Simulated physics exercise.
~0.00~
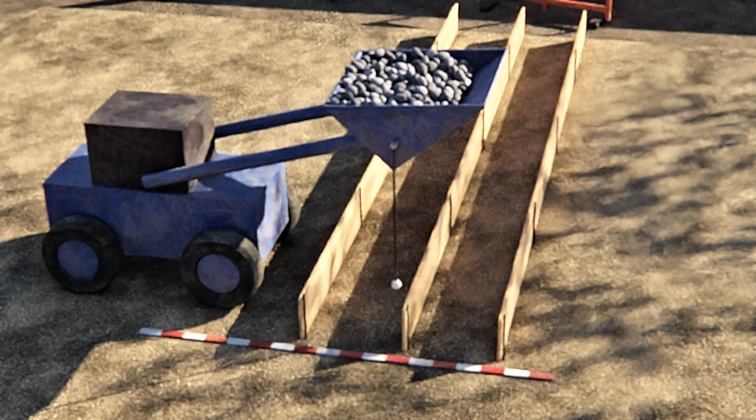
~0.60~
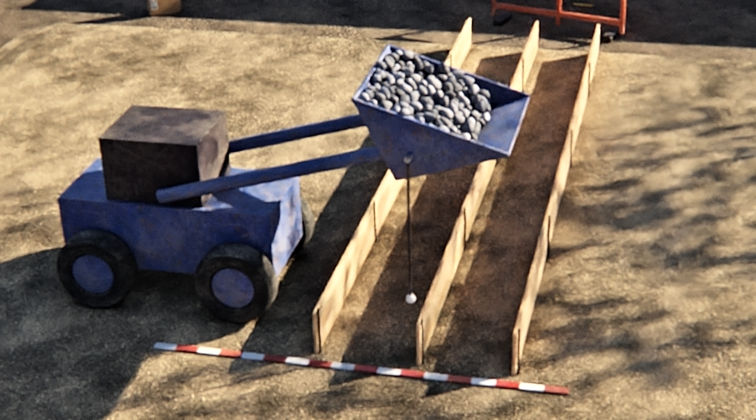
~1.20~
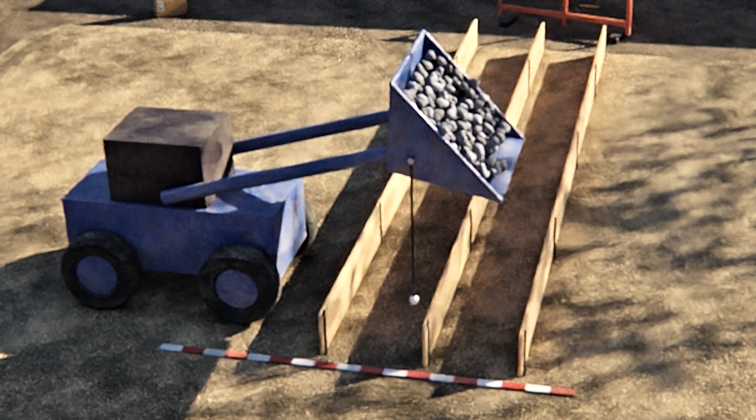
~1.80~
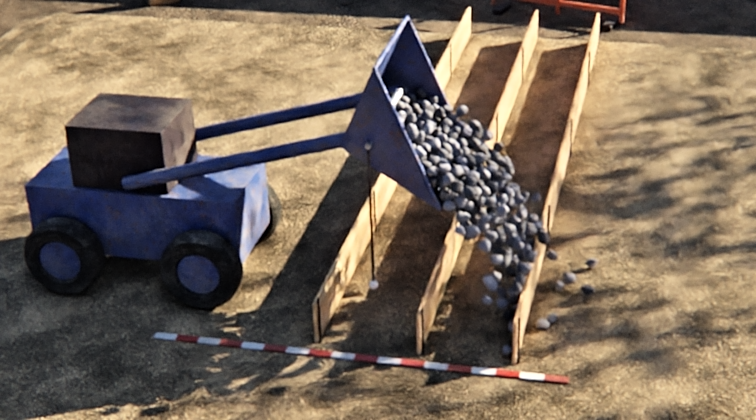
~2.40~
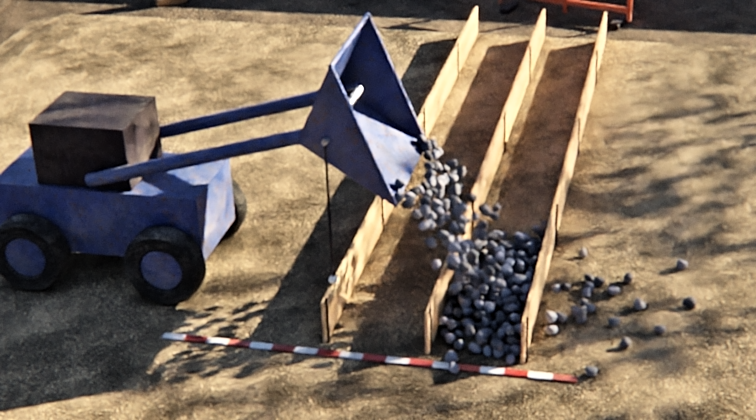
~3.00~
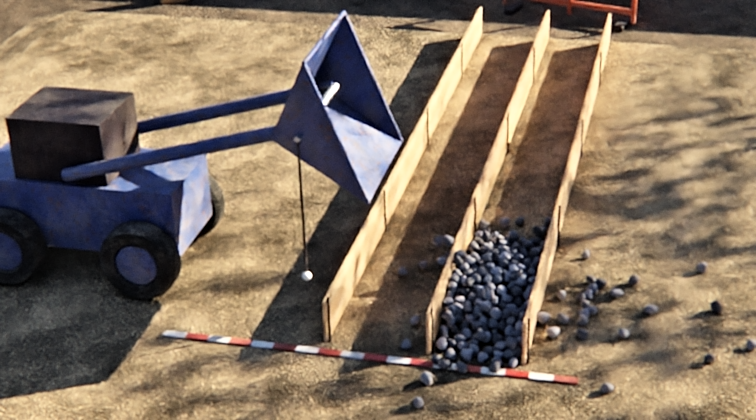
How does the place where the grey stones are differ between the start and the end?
At the start the stones sit up in the loader's raised bucket, while at the end they are lower and farther right, mostly heaped on the ground between the two right-hand planks, with some scattered around.
A blue loader tipped its raised bucket of grey stones toward the right and backed away to the left as they poured out, leaving most heaped between the two right-hand planks, some scattered beyond the last board, and the bucket empty.
